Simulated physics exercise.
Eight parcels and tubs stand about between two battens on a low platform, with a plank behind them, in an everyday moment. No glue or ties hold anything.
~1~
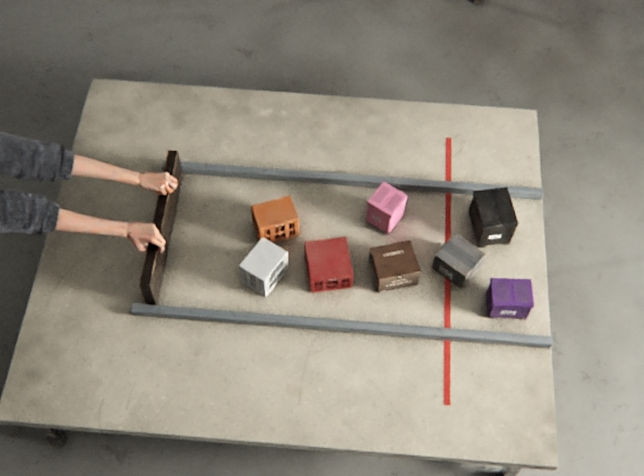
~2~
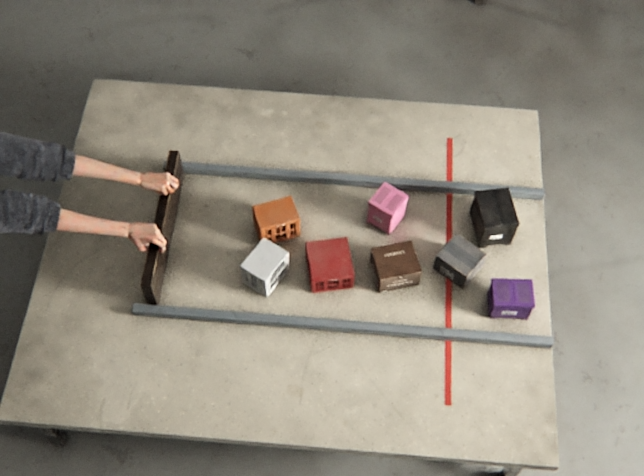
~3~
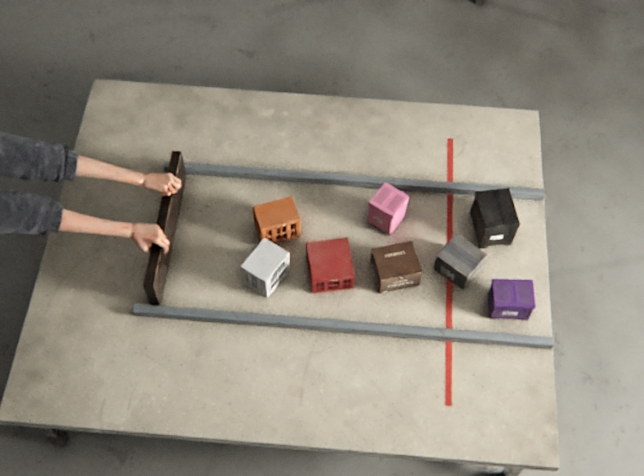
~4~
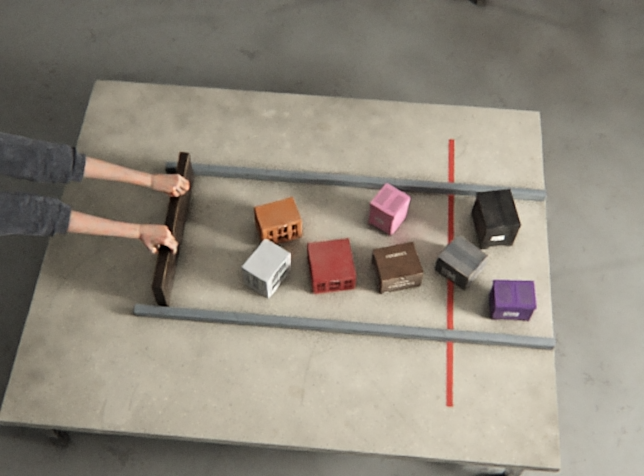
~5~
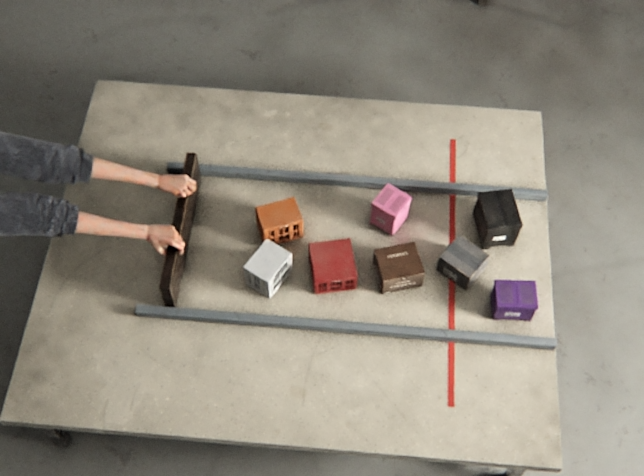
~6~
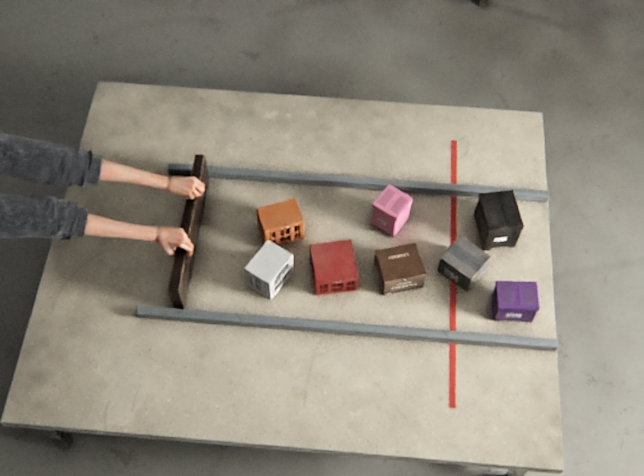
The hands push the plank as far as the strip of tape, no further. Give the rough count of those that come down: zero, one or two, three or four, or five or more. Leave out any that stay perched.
Just one, or two at most, falls.
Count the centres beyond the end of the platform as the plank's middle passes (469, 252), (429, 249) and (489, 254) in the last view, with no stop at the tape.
In order: 3, 2, 3.
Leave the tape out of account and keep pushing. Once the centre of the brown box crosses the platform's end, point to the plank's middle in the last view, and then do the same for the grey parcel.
The brown box gives roughly (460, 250), the grey parcel roughly (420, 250).
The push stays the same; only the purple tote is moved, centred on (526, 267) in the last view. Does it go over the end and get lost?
Observed: The purple tote does not remain.
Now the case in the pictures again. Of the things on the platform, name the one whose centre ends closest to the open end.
It would be the brown box.
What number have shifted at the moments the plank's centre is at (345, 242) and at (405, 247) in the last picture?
The count is 5 at the first point and 7 at the second.
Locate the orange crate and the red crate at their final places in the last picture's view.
You'll find the orange crate at roughly (476, 245) and the red crate at roughly (506, 282).
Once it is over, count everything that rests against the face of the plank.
That makes 3.
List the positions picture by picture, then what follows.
In the first picture, purple tote (509, 299); black tote (492, 218); grey parcel (459, 261); plank (163, 226); tape (448, 259).
In the second picture, black tote (493, 218); brown box (395, 267).
In the third picture, grey parcel (460, 262); red crate (330, 265).
In the fourth picture, purple tote (512, 300); pink tote (389, 210).
In the fifth picture, black tote (497, 219); orange crate (280, 222).
In the sixth picture, purple tote (515, 302); black tote (498, 220); grey parcel (464, 264); plank (190, 231); tape (453, 262).
Soon after, none off yet; purple tote at rest near (515, 302); black tote at rest near (498, 220); grey parcel at rest near (464, 264).
Then, none off yet; purple tote at rest near (515, 302); black tote at rest near (498, 220); grey parcel moved a little near (479, 263).
Further on, none off yet; purple tote moved about its own width near (543, 307); black tote at rest near (498, 220); grey parcel moved well along near (540, 263).
At rest, the number that fall off is one or two; fallen, grey parcel and purple tote.
